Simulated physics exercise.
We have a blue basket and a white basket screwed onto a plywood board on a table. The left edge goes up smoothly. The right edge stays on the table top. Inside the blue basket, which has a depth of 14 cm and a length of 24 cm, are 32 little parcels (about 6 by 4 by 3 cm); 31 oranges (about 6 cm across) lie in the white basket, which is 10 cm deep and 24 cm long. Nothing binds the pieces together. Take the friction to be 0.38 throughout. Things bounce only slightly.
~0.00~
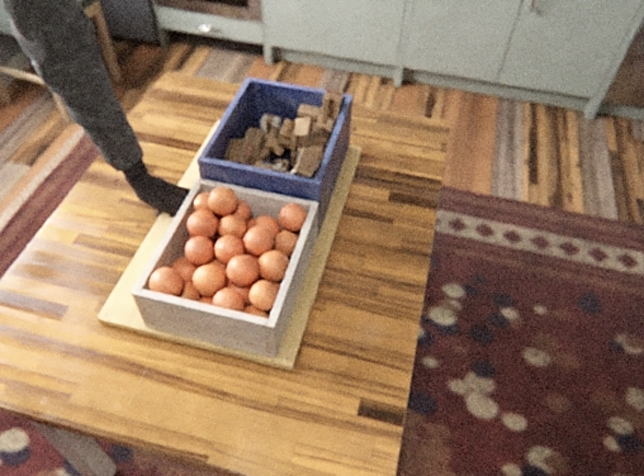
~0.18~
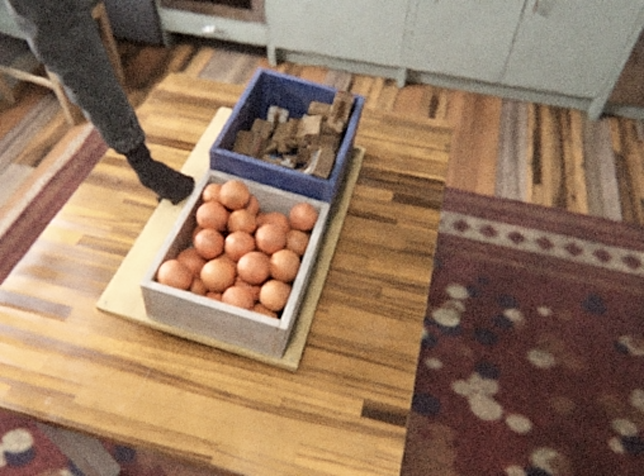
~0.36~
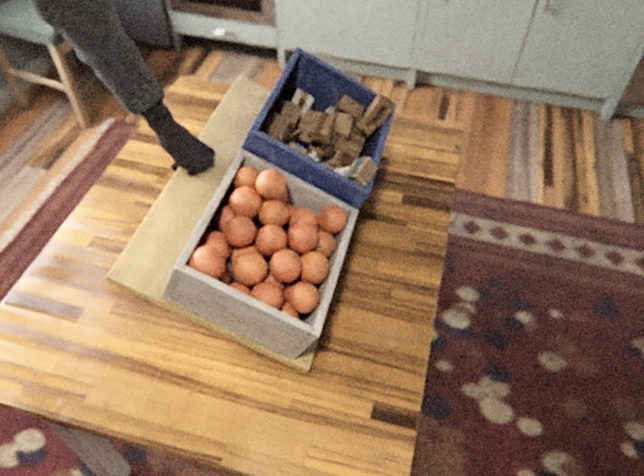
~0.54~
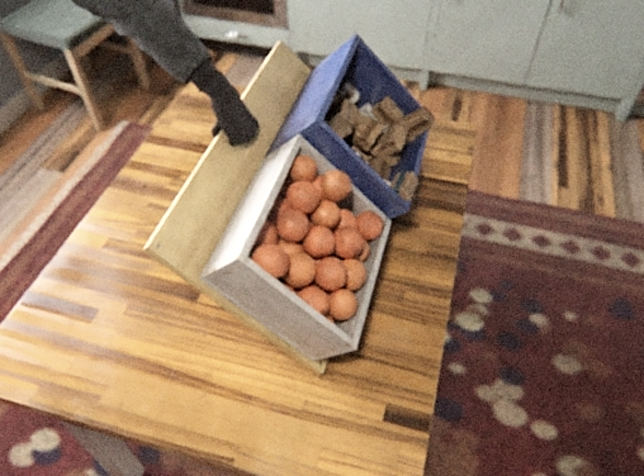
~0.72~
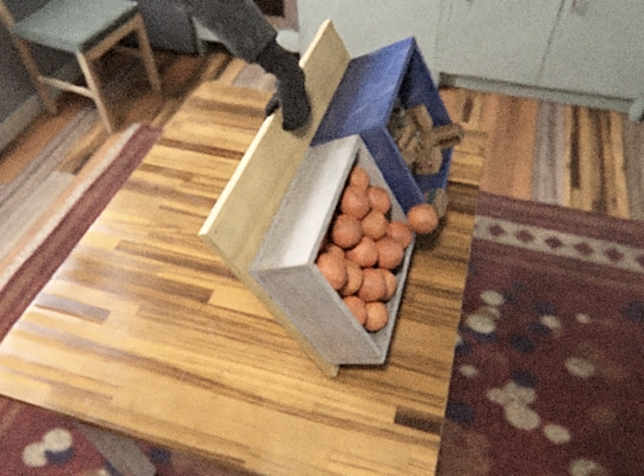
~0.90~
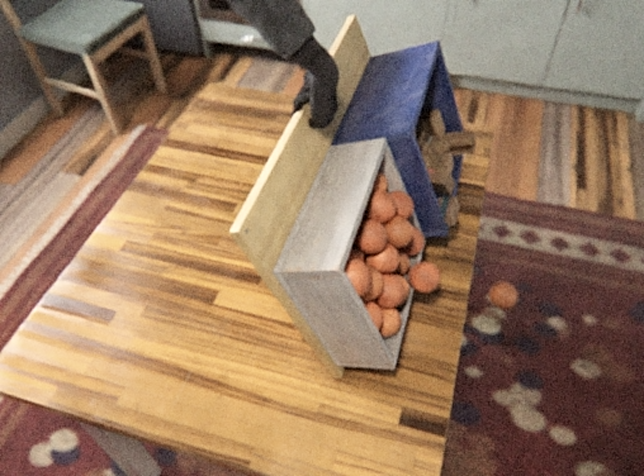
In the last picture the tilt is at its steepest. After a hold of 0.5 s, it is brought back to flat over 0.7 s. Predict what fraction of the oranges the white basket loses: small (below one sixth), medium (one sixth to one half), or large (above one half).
The loss is medium.
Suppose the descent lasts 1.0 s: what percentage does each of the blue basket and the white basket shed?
Well, that would cost the blue basket 0 per cent and the white basket 30 per cent.
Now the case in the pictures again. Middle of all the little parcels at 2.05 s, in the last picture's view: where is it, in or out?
Centre approx. (345, 171).
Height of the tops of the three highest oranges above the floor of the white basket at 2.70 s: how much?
Near 12 centimetres, I'd say.
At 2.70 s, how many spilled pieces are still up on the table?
About 1.
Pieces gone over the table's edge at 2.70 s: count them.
Estimate - about 8 in total.
After 1.19 s, tilt 68°; 0 of 32 out of the blue basket and 3 of 31 out of the white basket.
After 1.55 s, tilt 60°; 0 of 32 out of the blue basket and 5 of 31 out of the white basket.
After 2.05 s, tilt 1°; 0 of 32 out of the blue basket and 8 of 31 out of the white basket.
Outcome (at 2.70 s), 0 of 32 out of the blue basket and 8 of 31 out of the white basket. Asked share, 8 of 31, 26 per cent.
